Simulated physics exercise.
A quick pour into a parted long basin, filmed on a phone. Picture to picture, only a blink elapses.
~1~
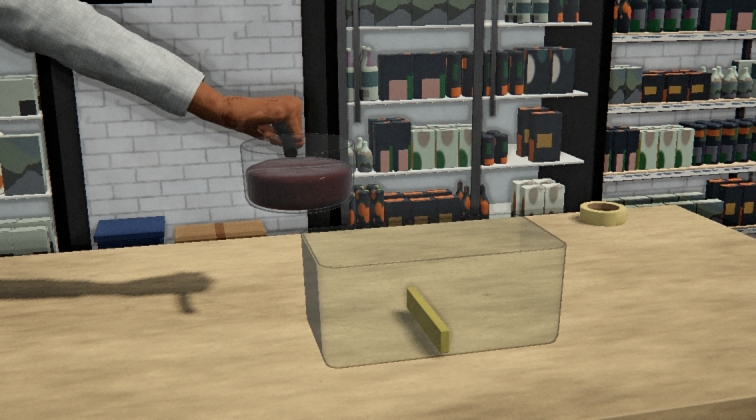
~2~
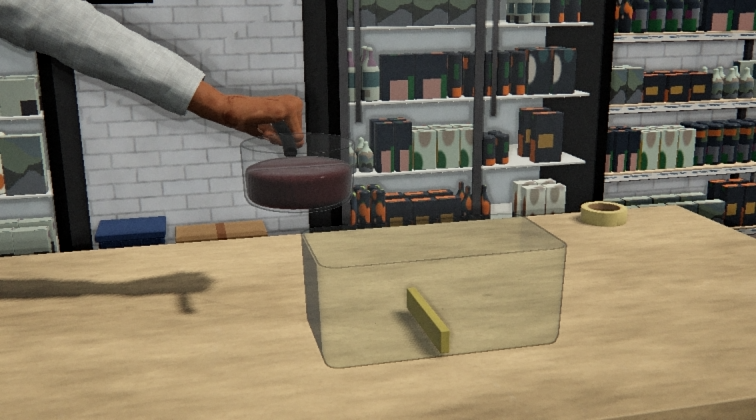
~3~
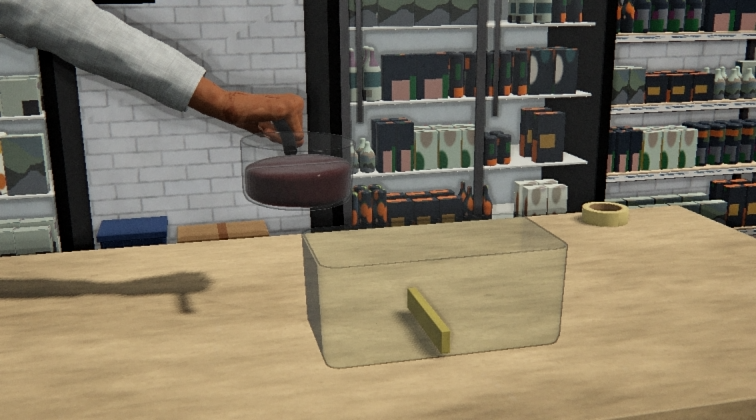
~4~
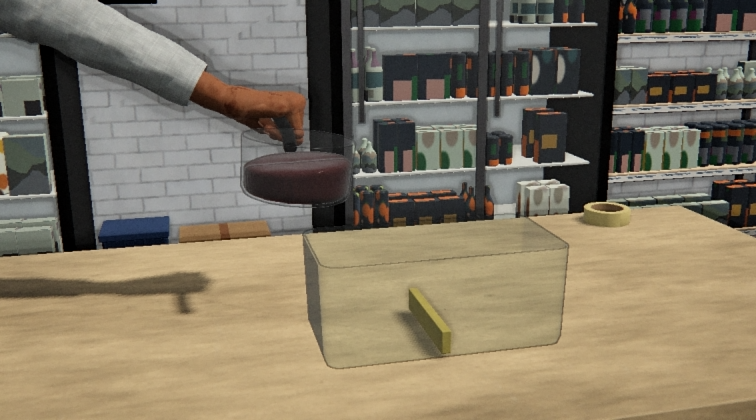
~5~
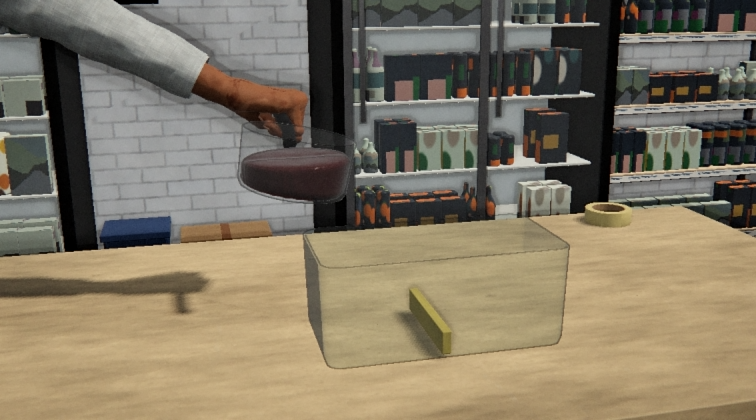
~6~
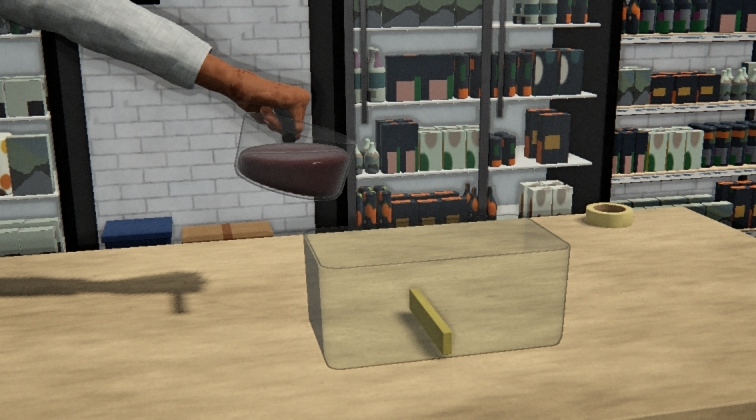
A hand held a clear round container of dark red liquid above a long see-through basin with a low yellow divider on a wooden counter, then slowly tilted the container toward the right.
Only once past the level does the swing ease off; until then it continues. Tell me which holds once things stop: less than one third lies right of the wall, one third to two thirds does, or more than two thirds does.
More than two thirds lies right of the wall.
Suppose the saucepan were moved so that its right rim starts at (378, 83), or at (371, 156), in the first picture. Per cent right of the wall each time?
85 % and 85 %.
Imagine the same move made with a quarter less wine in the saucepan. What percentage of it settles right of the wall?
My estimate is about 70 percent.
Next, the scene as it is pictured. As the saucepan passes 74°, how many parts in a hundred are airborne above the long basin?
Roughly 35 percent.
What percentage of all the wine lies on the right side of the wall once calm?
Close to 75 per cent.
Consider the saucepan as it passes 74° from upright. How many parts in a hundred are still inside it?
65 per cent or so.
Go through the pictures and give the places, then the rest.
Tilt 0°; pouring edge (353, 143); surface from (245, 170) to (349, 164); the long basin's rim runs from (310, 249) to (542, 230); the wall's top is at (427, 309), in the first frame.
Tilt 1°; pouring edge (353, 143); surface from (245, 170) to (349, 163), in the second frame.
Tilt 3°; pouring edge (353, 142); surface from (245, 168) to (349, 161), in the third frame.
Tilt 6°; pouring edge (354, 143); surface from (243, 165) to (349, 157), in the fourth frame.
Tilt 11°; pouring edge (354, 143); surface from (241, 161) to (348, 154), in the fifth frame.
Tilt 16°; pouring edge (354, 143); surface from (240, 154) to (348, 151), in the sixth frame.
A moment on, the saucepan is tipped part way and 64 per cent is still to pour, 1 is left of the wall and 0 right of it.
Next, the saucepan is tipped right over and 11 per cent is still to pour, 13 is left of the wall and 56 right of it.
Then the saucepan is tipped right over and 0 per cent is still to pour, 21 is left of the wall and 76 right of it.
Later the saucepan is tipped right over and 0 per cent is still to pour, 23 is left of the wall and 76 right of it.
In the end 23 per cent lies left of the wall, 76 right of it and 1 outside.
